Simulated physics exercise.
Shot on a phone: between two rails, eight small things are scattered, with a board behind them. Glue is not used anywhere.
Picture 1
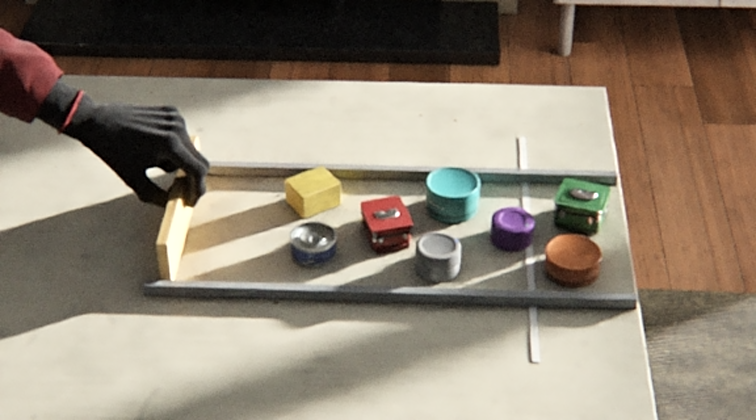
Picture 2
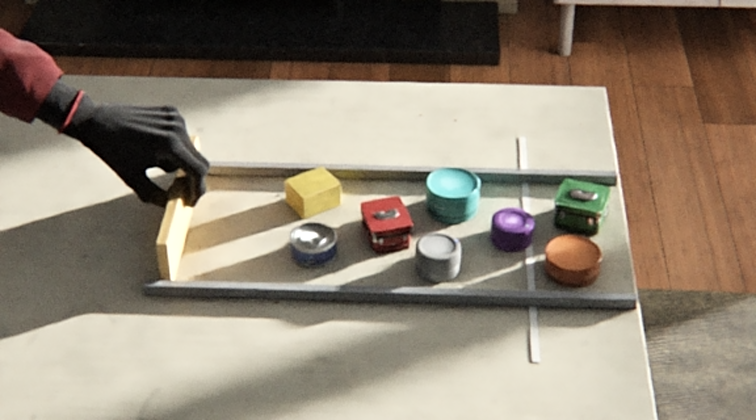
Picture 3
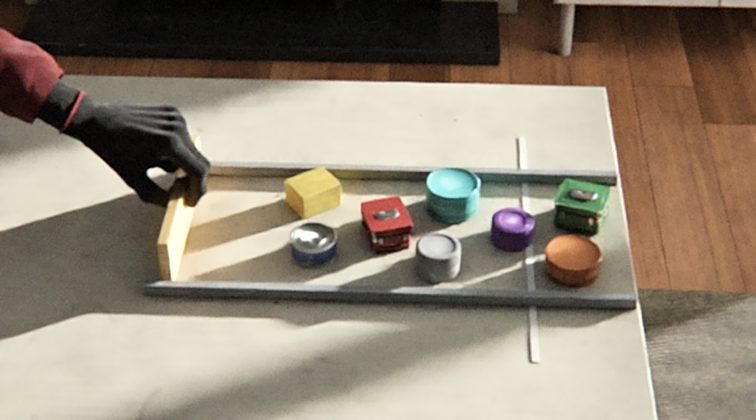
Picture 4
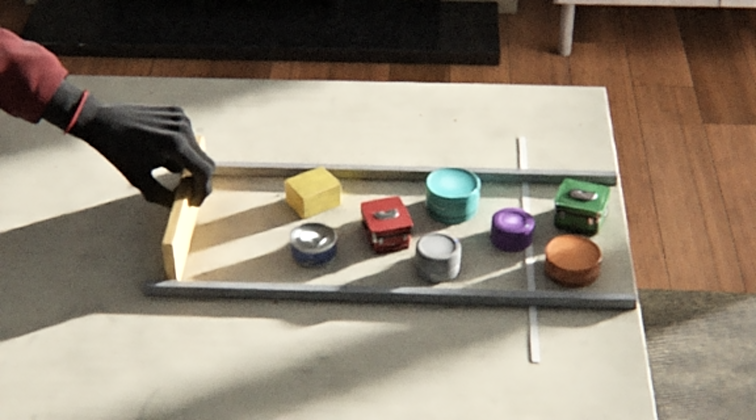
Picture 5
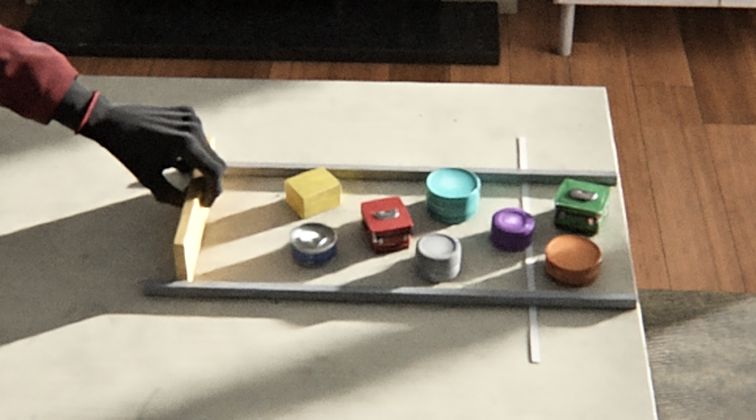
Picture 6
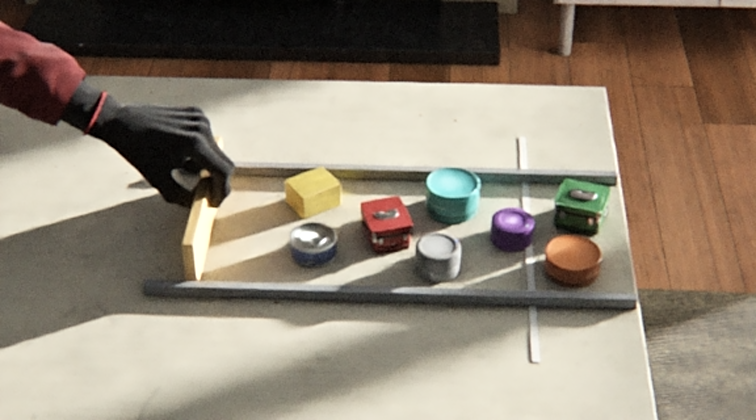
The video shows a black-gloved hand holding an upright board between two rails on a table, sliding it slightly to the right, while eight small blocks, tins and tubs in front of it stay still.
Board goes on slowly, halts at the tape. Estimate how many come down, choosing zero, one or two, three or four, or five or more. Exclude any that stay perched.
After that push only one or two come off the table.
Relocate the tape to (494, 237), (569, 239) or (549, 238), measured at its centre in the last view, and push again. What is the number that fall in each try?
Tallies in the order asked: 0, 4, 2.
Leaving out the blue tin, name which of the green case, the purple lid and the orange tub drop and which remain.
Outcome - green case falling, purple lid staying, orange tub staying.
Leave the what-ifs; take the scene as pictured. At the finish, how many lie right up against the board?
I count 2 of them.
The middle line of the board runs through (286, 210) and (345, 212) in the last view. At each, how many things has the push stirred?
The first number is 1, the next one 3.
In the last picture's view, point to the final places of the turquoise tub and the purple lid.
The turquoise tub comes to rest close to (598, 187), while the purple lid rests close to (623, 223).
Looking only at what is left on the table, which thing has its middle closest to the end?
That's the purple lid, it ends up nearest.
A little later, none off yet; green case at rest near (582, 208); orange tub at rest near (573, 262); purple lid at rest near (512, 229).
When it is over, the number that fall off is one or two; down, green case.
